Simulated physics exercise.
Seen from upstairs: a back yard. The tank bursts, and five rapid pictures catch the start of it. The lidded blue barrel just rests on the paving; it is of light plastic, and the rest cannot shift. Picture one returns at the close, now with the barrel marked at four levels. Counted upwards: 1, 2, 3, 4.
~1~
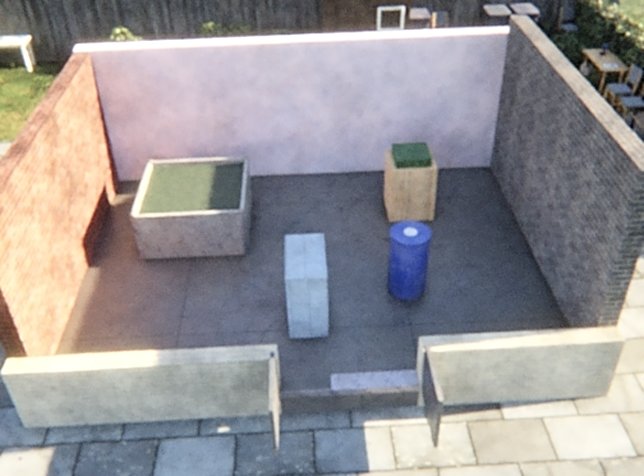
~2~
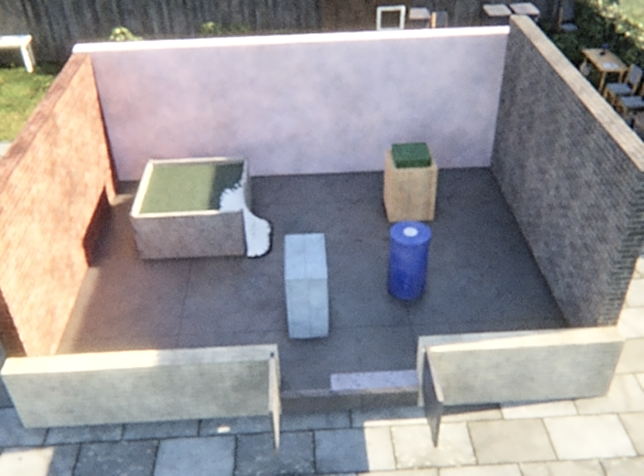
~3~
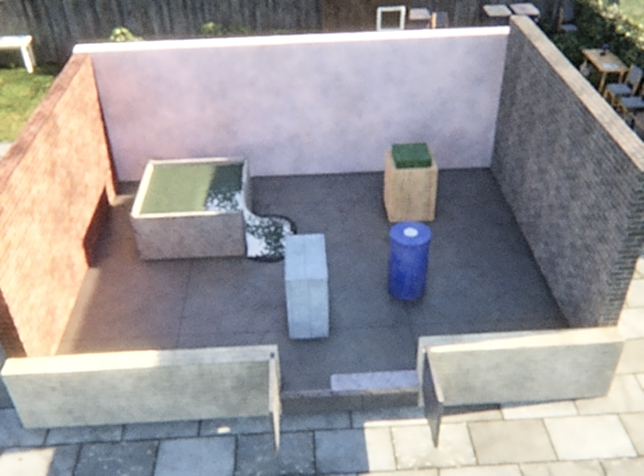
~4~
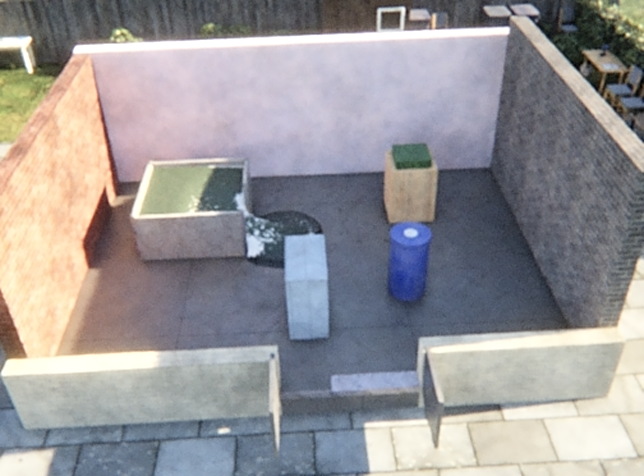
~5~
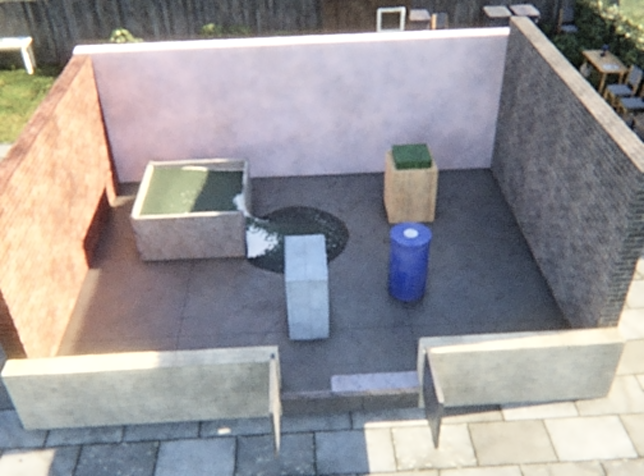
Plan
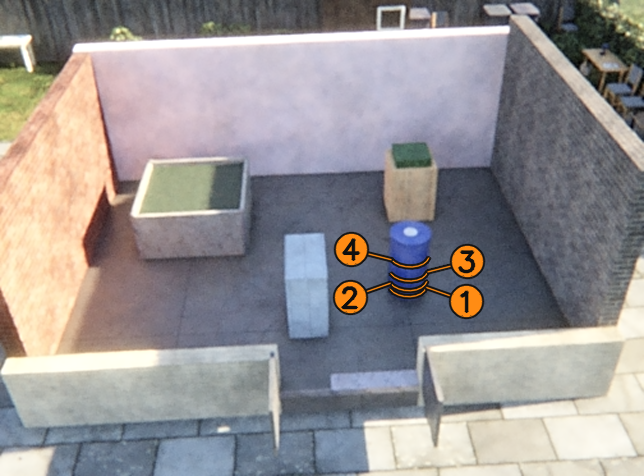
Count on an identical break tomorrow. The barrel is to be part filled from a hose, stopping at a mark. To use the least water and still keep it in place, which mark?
3.
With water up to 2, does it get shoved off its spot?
Yes, it does.
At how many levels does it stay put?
Two of them.
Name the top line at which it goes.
That would be 2.
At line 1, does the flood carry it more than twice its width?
Yes, clearly.
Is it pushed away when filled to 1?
Yes, that goes wrong.
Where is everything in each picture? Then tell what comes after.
Lid of the blue barrel at (410, 232); tank full, its middle at (194, 189); open gate at (348, 344).
Water covers 1 % of the ground, mostly out of sight from here.
Water covers 3 % of the ground, mostly out of sight from here.
Water covers 5 % of the ground, mostly out of sight from here.
Lid of the blue barrel at (410, 234); water covers 7 % of the ground, mostly out of sight from here.
On the marked copy, 1 at (410, 296); 2 at (410, 290); 3 at (411, 281); 4 at (412, 266); from the bottom up 1, 2, 3, 4.
With 1, it is pushed about 4 times its own width away.
With 2, it is pushed about its own width away.
With 3, it does not move.
With 4, it does not move.
